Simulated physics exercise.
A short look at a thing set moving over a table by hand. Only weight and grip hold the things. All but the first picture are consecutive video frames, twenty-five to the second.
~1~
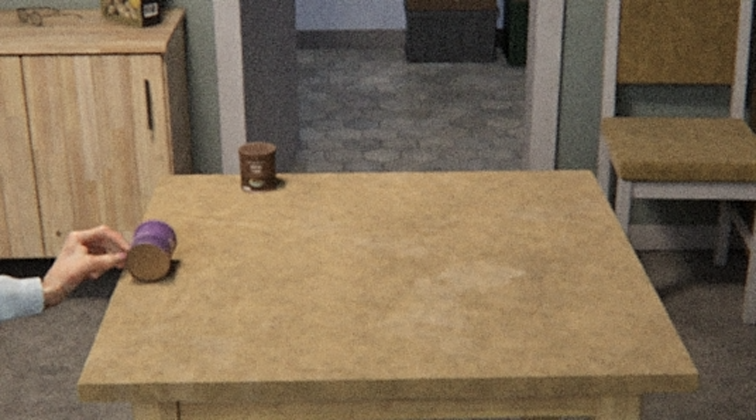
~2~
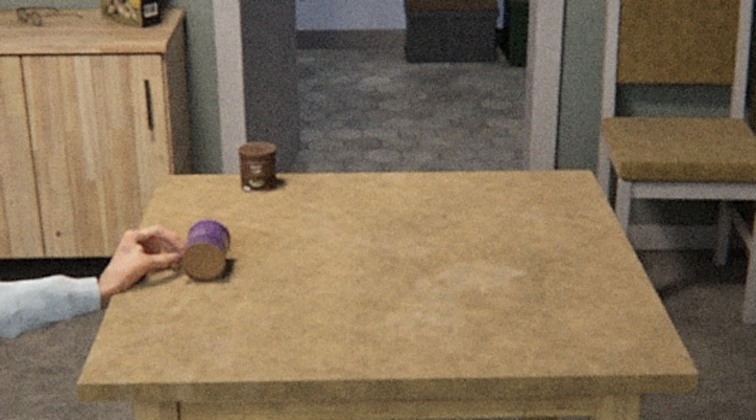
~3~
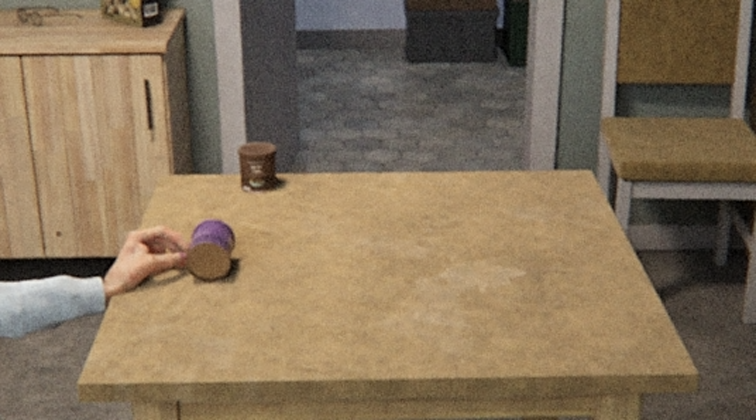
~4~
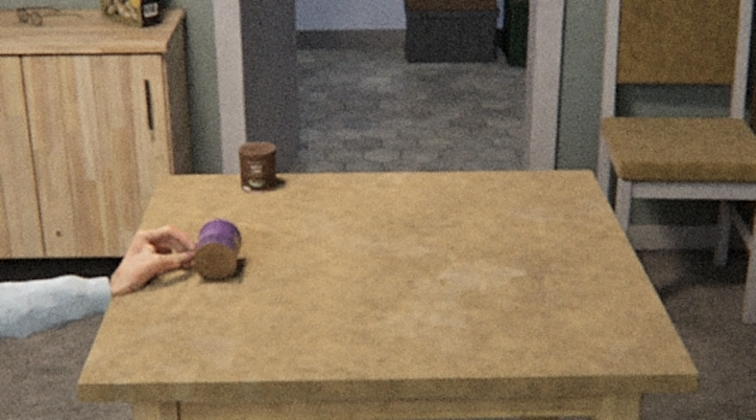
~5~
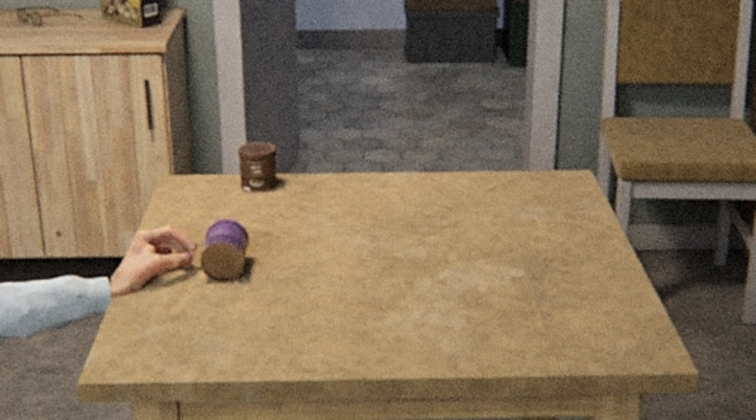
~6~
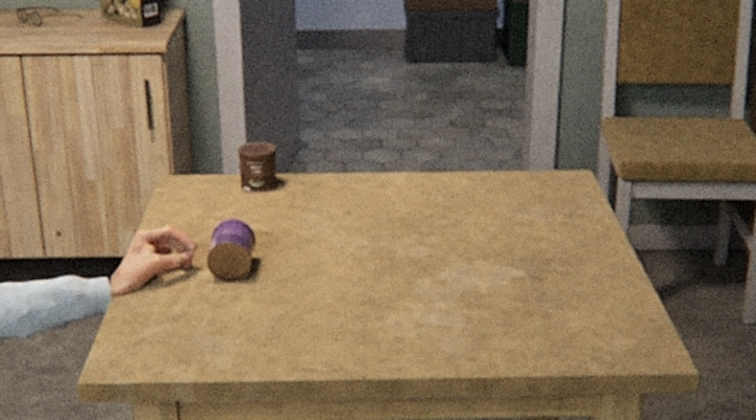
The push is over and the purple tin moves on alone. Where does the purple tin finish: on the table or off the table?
The purple tin remains on top.
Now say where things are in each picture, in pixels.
In the first frame, under the hand; purple tin (151, 252).
In the second frame, under the hand; purple tin (206, 251).
In the third frame, under the hand; purple tin (211, 251).
In the fourth frame, purple tin (217, 251).
In the fifth frame, purple tin (225, 251).
In the sixth frame, purple tin (231, 250) shifted a little.
Then, 0.20 s on from there, purple tin shifted about its own width near (259, 250).
Then, 0.30 s on from there, purple tin shifted about its own width near (269, 250).
In the end, moved from the start, purple tin. At the end, from the last picture's camera, purple tin near (284, 250).
